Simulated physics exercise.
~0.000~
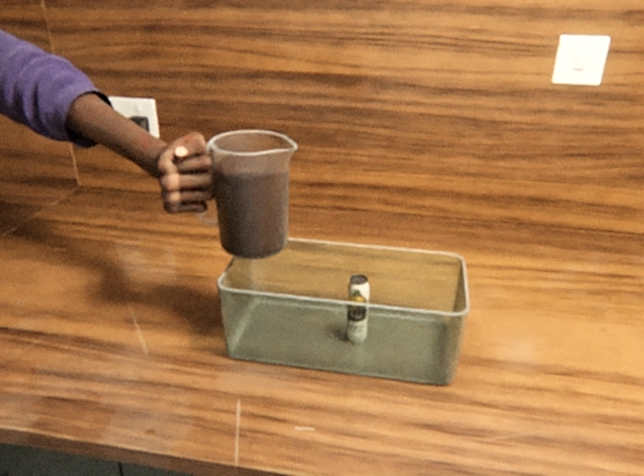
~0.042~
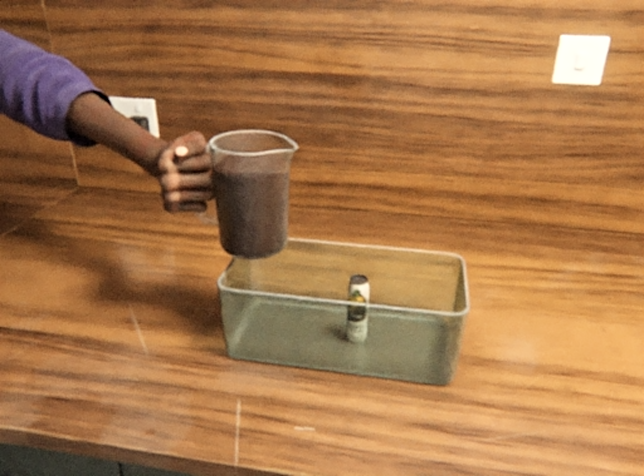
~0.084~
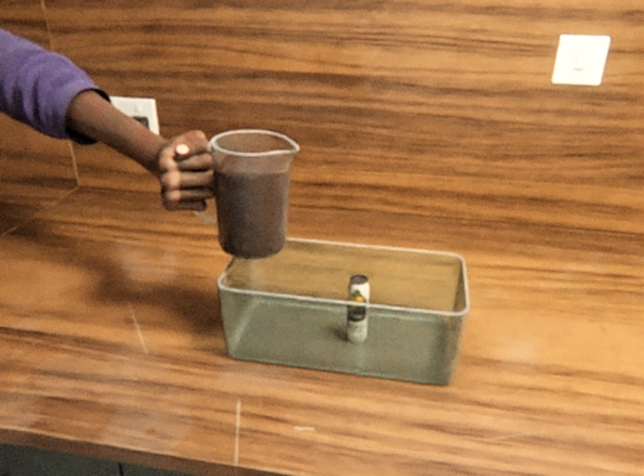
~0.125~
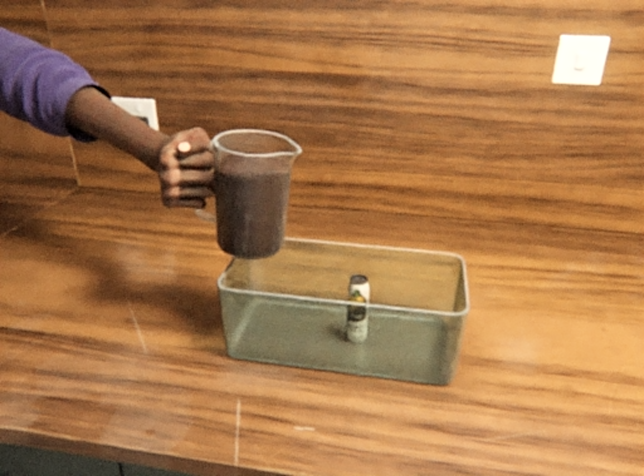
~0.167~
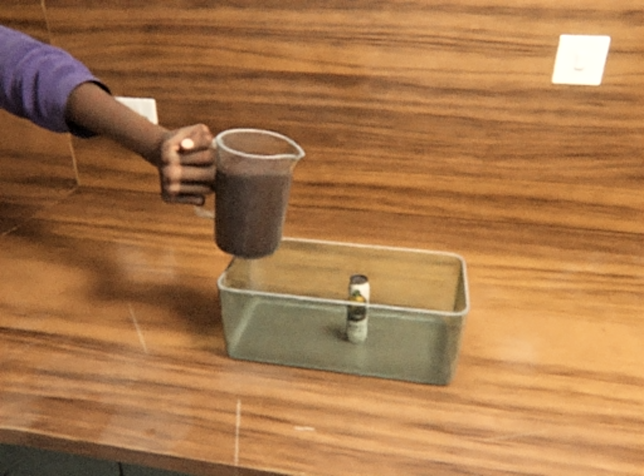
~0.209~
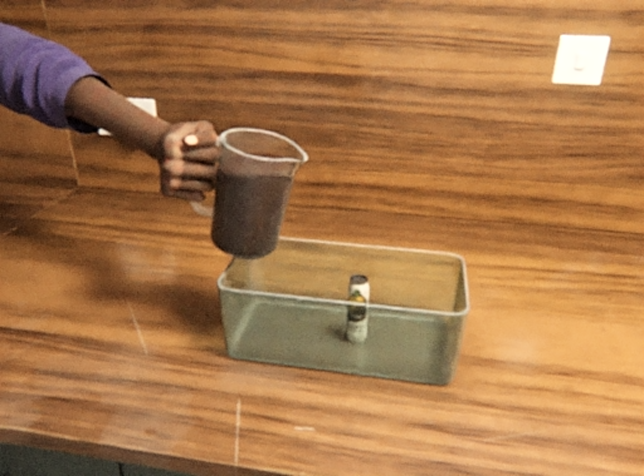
A hand-held pitcher of dark liquid tilts slightly to the right above a long clear basin.
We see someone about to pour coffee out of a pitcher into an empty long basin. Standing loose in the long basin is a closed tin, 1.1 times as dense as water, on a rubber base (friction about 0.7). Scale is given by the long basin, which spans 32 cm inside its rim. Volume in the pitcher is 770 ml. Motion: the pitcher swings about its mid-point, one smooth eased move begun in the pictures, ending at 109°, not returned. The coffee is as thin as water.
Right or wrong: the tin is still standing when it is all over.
Wrong, it has gone over.
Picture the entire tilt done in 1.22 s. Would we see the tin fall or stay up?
After the tilt, the tin has tipped over.
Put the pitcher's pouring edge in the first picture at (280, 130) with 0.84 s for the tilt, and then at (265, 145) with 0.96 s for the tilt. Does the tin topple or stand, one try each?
In the first try it comes down; in the second it remains standing.
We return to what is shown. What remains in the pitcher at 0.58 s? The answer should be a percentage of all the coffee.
About 88 per cent.
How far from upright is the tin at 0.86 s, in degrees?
I'd put it at close to 10 degrees off upright.
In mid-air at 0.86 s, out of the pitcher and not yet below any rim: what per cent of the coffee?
14 per cent or so.
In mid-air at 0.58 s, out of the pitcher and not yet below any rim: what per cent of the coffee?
Roughly 10 percent.
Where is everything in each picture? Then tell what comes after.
The first frame shows tilt 0°; pouring edge (296, 146); surface from (218, 160) to (287, 165); the long basin's rim runs from (233, 260) to (465, 284); the tin's top is at (359, 282).
The second frame shows tilt 1°; pouring edge (297, 147); surface from (218, 159) to (287, 165).
The third frame shows tilt 2°; pouring edge (298, 148); surface from (219, 159) to (288, 165).
The fourth frame shows tilt 5°; pouring edge (300, 151); surface from (220, 159) to (289, 165).
The fifth frame shows tilt 8°; pouring edge (303, 154); surface from (222, 160) to (291, 166).
The sixth frame shows tilt 12°; pouring edge (307, 158); surface from (224, 162) to (295, 167).
Then, 0.58 s in, the tilt is 73° and 87 per cent is still to pour; the tin stands where it began.
Then, 0.86 s in, the tilt is 106° and 36 per cent is still to pour; the tin leans 10°.
Then, 1.15 s in, the tilt is 109° and 3 per cent is still to pour; the tin lies on its side.
Then, 1.46 s in, the tilt is 109° and 0 per cent is still to pour; the tin lies on its side.
Finally, the tin lies on its side.
